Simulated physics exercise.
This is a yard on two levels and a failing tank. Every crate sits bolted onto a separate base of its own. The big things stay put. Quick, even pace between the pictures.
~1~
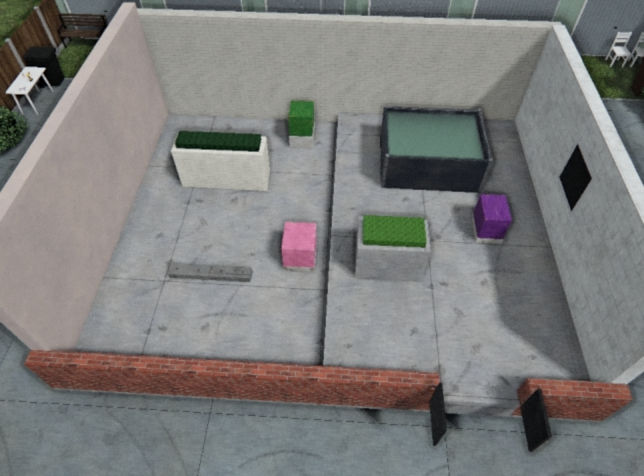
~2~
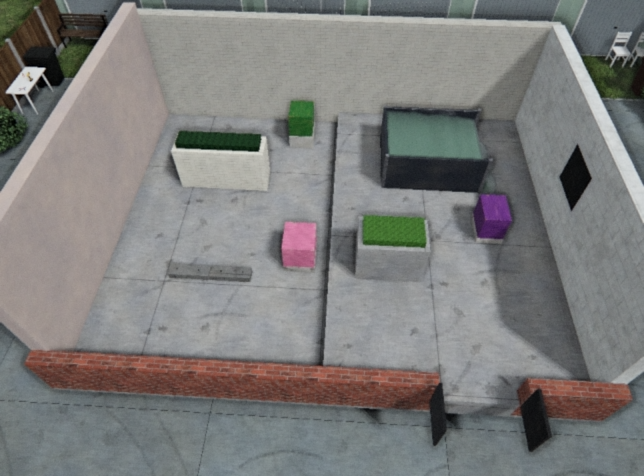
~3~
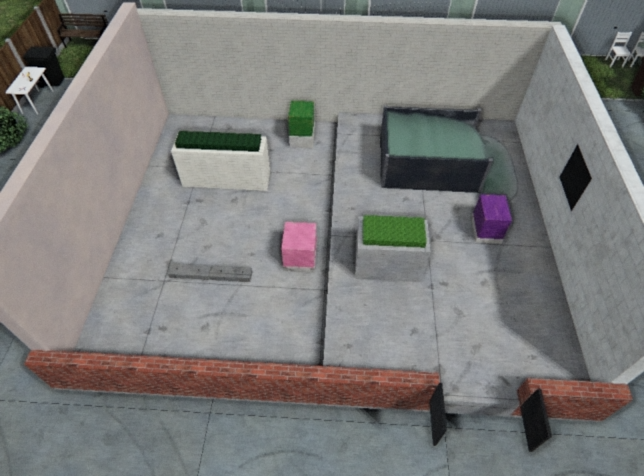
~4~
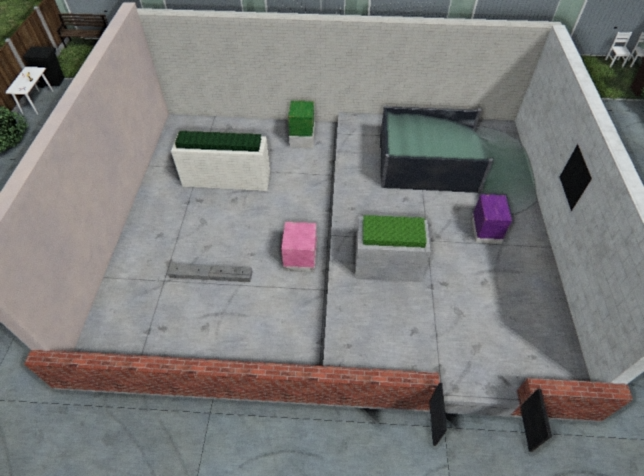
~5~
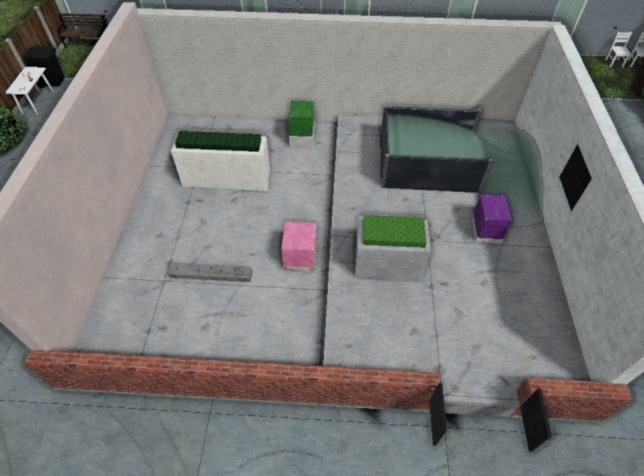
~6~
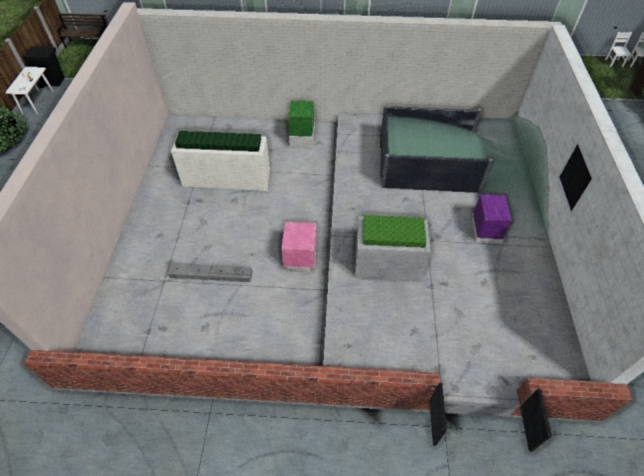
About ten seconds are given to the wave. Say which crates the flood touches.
The green crate will be spared. The pink crate will be spared. The purple crate will be hit by the water.
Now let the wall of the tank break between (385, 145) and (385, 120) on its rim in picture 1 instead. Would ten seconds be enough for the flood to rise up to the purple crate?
Looks like the purple crate holds out.
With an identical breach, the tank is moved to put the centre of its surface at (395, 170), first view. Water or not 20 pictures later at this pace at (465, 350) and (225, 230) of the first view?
The first spot is wetted, while the second is not reached.
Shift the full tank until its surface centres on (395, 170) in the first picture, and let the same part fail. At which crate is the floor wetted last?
It is the pink-painted one.
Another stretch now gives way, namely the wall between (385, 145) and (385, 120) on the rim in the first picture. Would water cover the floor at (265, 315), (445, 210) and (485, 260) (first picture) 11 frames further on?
One by one, they turn out not soaked, not soaked and not soaked.
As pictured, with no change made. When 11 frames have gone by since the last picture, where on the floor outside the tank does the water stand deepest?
I'd go with (509, 124) as the deepest place.
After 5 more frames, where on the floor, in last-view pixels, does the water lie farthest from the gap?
My guess is roughly (564, 321).
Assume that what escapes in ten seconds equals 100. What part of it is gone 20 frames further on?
About 30 %.
A moment on, water covers 10 % of the floor; the green crate not reached, the pink crate not reached, the purple crate water round its plinth.
Next, water covers 20 % of the floor; the green crate not reached, the pink crate not reached, the purple crate water round its plinth.
Then, water covers 35 % of the floor; the green crate water round its plinth, the pink crate not reached, the purple crate water round its plinth.
Later, water covers 70 % of the floor; the green crate water round its plinth, the pink crate water round its plinth, the purple crate water round its plinth.
In the end, water covers 90 % of the floor; the green crate stayed above the water, the pink crate stayed above the water, the purple crate was topped.
